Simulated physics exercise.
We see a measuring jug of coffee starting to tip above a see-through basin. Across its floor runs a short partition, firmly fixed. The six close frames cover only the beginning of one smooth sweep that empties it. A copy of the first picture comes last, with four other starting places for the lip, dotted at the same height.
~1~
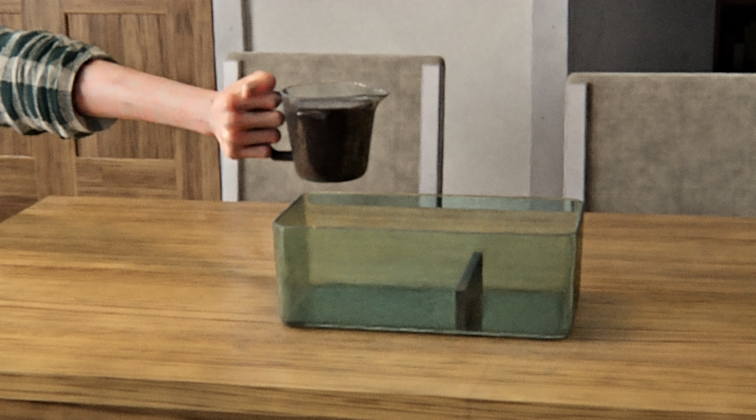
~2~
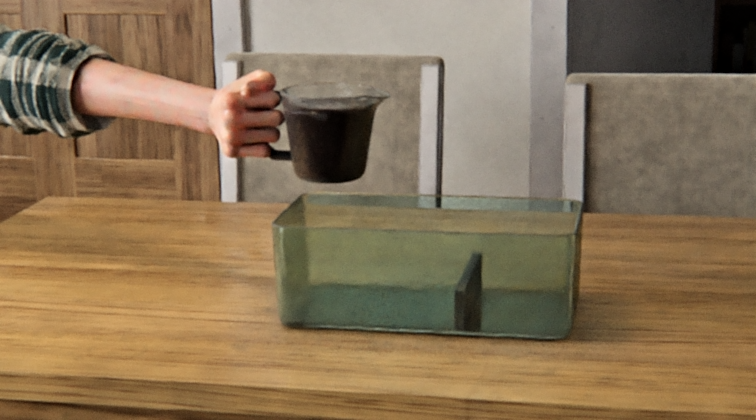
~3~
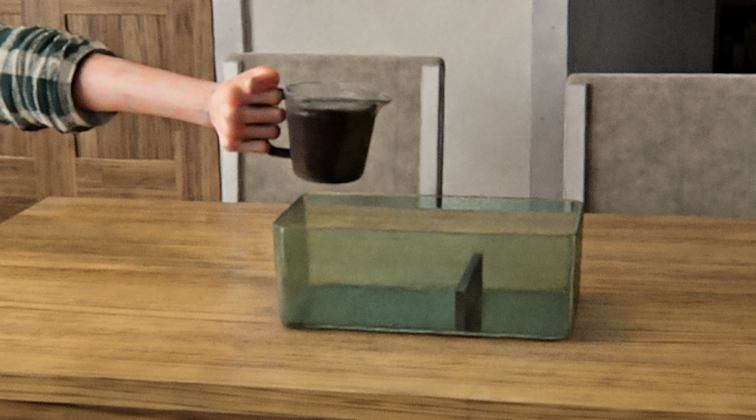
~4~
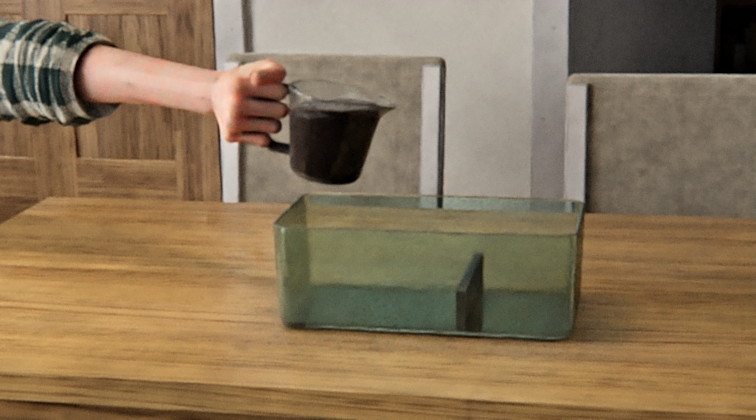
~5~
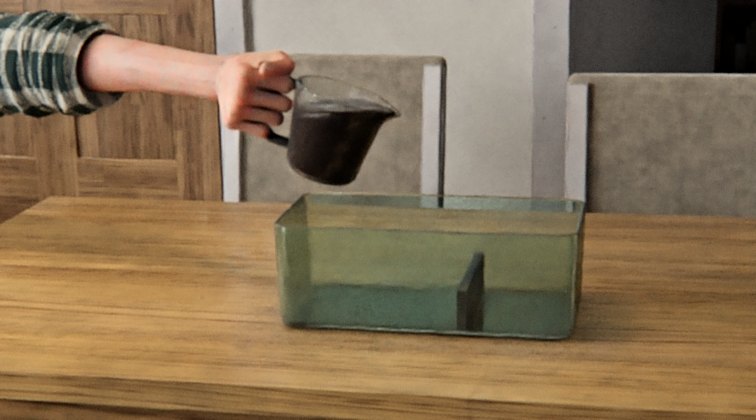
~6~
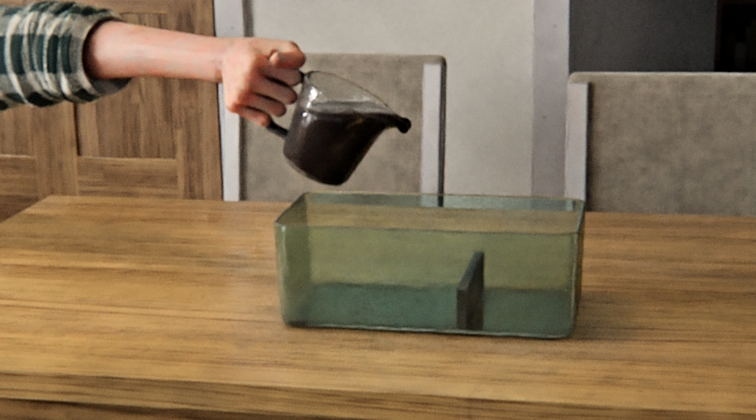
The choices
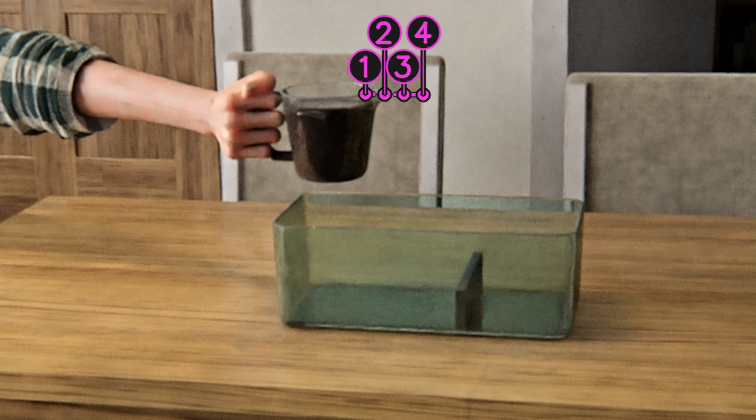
A hand in a checked sleeve held a clear jug of dark coffee above a see-through basin with a short partition, then gradually tilted it rightward until coffee just reached over the lip.
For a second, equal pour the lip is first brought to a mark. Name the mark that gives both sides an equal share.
Spot 4.
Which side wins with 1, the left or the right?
More ends on the left.
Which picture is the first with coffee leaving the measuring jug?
In picture 6.
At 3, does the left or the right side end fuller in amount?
The left side.
In magenta, 1 at (365, 94); 2 at (384, 94); 3 at (403, 94); 4 at (423, 94).
With 1, about 96 % ends left of the wall and 3 % right of it.
With 2, about 95 % ends left of the wall and 3 % right of it.
With 3, about 87 % ends left of the wall and 13 % right of it.
With 4, about 51 % ends left of the wall and 49 % right of it.
